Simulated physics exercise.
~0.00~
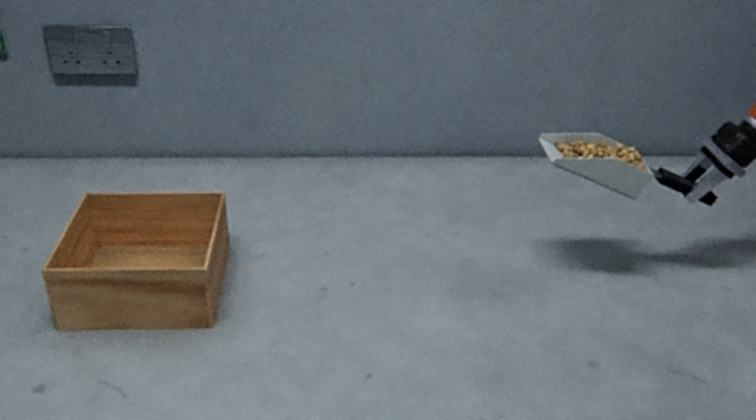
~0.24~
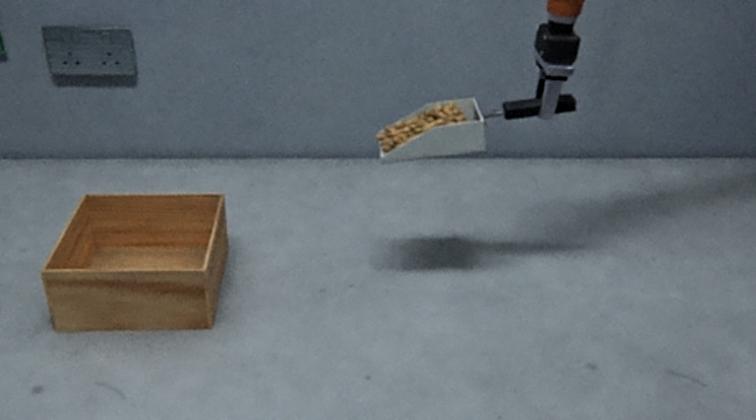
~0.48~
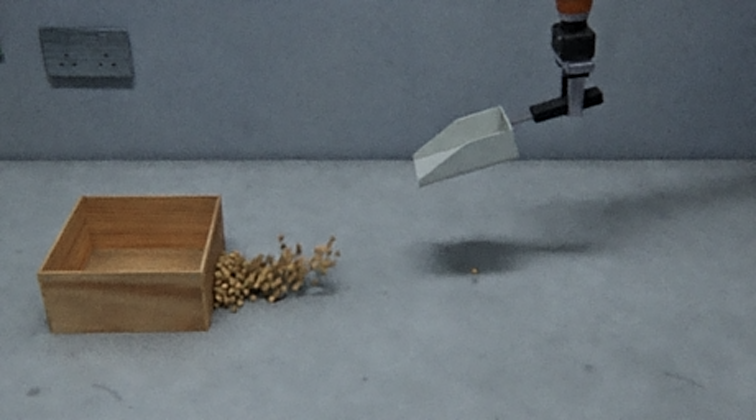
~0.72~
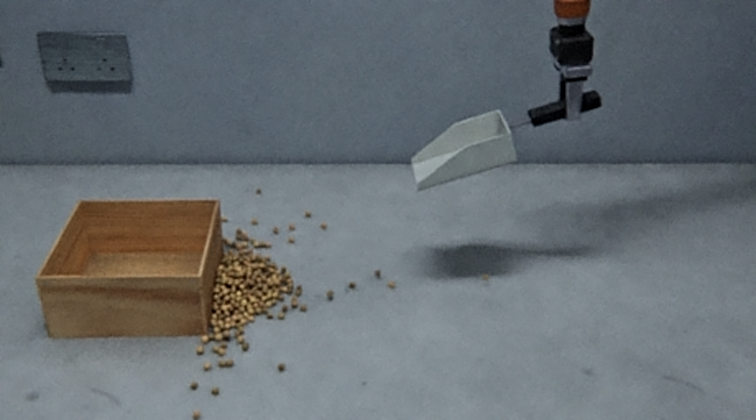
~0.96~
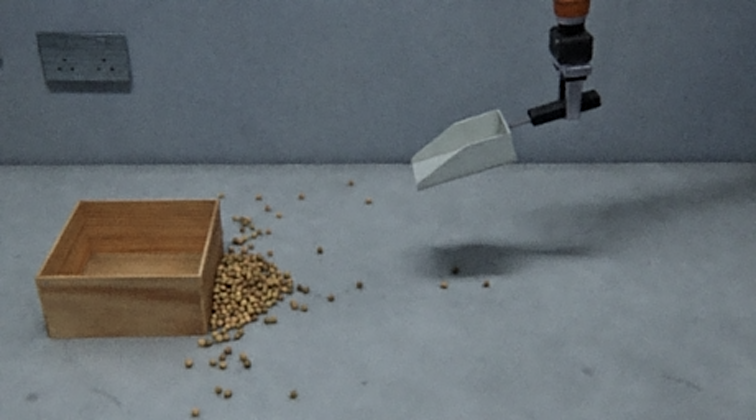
A robot arm with a black gripper and orange parts holds a pale, open-fronted scoop heaped with tan dried chickpeas above a grey table, seen from slightly above by a gently swaying camera. An open wooden box sits at the left, and a socket is set in the grey wall behind. The arm carries the scoop left toward the box, then draws back a little as it tips forward. The chickpeas fly out, fall short and land against the box's right side. They scatter across the table, leaving a pile beside the box, while the emptied scoop hangs still.
